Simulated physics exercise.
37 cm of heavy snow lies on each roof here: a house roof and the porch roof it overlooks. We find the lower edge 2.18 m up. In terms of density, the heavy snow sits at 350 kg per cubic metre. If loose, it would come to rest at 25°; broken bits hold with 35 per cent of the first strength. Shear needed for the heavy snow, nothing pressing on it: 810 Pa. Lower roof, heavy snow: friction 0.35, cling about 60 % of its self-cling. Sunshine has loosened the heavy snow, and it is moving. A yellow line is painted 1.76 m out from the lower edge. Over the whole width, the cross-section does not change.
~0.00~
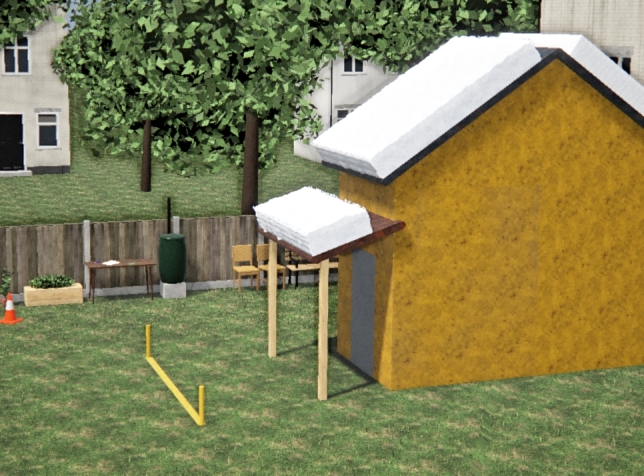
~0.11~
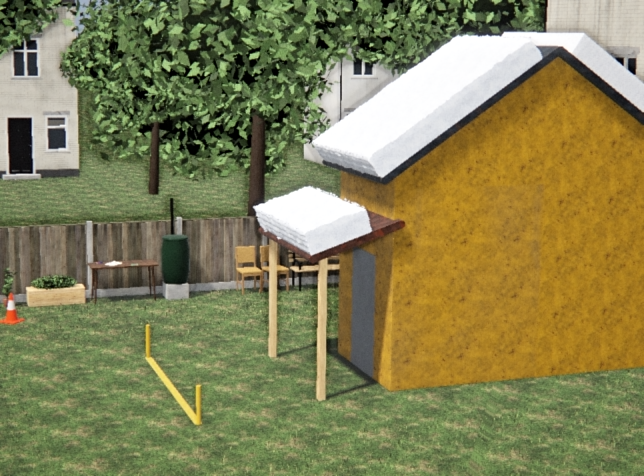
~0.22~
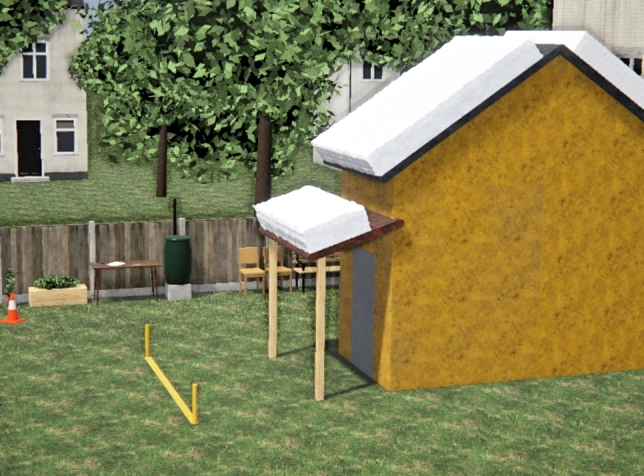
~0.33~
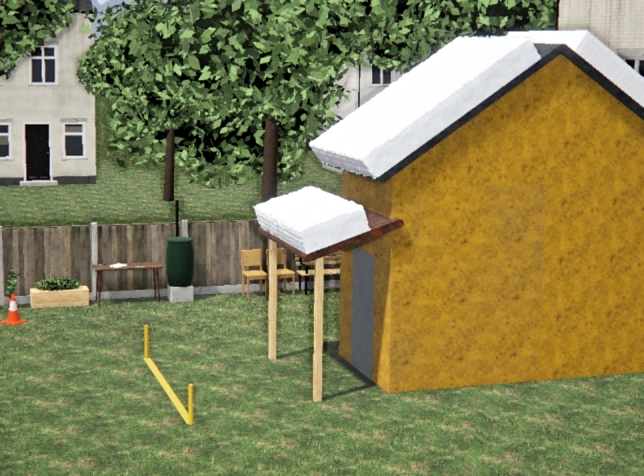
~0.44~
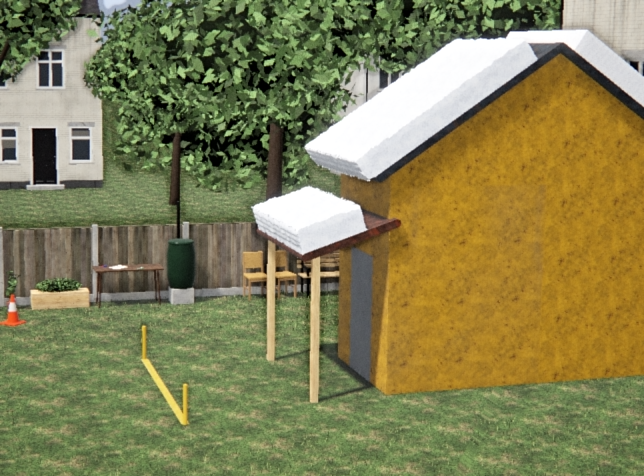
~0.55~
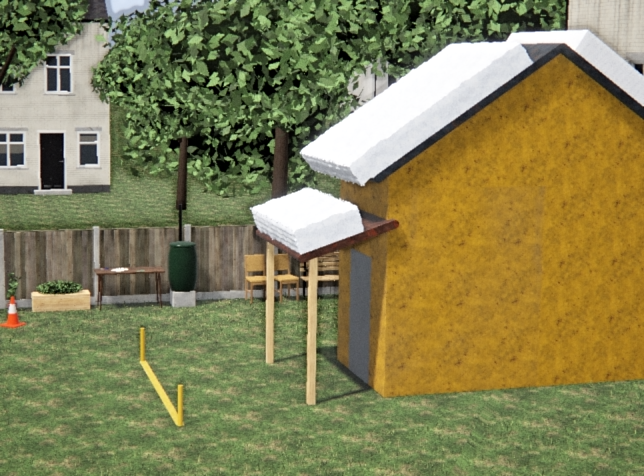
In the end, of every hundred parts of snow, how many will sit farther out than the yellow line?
Near 33 out of 100.
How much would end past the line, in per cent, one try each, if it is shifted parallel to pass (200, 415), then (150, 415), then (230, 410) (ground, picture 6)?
First try 45 per cent, second 25 per cent, third 60 per cent.
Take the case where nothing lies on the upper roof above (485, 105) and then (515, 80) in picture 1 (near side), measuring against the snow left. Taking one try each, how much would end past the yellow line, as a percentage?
16 %, then 25 %.
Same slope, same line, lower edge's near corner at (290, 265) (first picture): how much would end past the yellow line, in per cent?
Share past the line: Close to 25 %.
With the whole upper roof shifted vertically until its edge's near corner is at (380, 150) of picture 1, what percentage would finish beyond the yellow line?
In that case it would be around 45 percent.
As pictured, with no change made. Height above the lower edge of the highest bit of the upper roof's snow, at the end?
I'd put it at around 0.7 m up.
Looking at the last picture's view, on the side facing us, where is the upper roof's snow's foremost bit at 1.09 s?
Position: Approx. (319, 204).
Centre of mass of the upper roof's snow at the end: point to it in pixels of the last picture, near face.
It sits close to (181, 392).
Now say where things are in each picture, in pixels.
Foremost bit of the heavy snow at (381, 151), in the first frame.
Foremost bit of the heavy snow at (380, 150), its middle shifted 8 mm, in the second frame.
Foremost bit of the heavy snow at (377, 149), its middle shifted 3.3 cm, 1 % of it past the upper edge, in one piece, in the third frame.
Foremost bit of the heavy snow at (374, 150), its middle shifted 7.6 cm, 2 % of it past the upper edge, in one piece, in the fourth frame.
Foremost bit of the heavy snow at (367, 175), its middle shifted 14 cm, 5 % of it past the upper edge, in one piece, in the fifth frame.
Foremost bit of the heavy snow at (360, 173), its middle shifted 22 cm, 7 % of it past the upper edge, in one piece, in the sixth frame.
After 1.09 s, none is below the lower edge and 0 % is past the line.
After 1.72 s, 3 % is below the lower edge and 0 % is past the line.
After 2.36 s, 49 % is below the lower edge and 3 % is past the line.
After 3.00 s, 86 % is below the lower edge and 28 % is past the line.
After 4.20 s, 88 % is below the lower edge and 33 % is past the line.
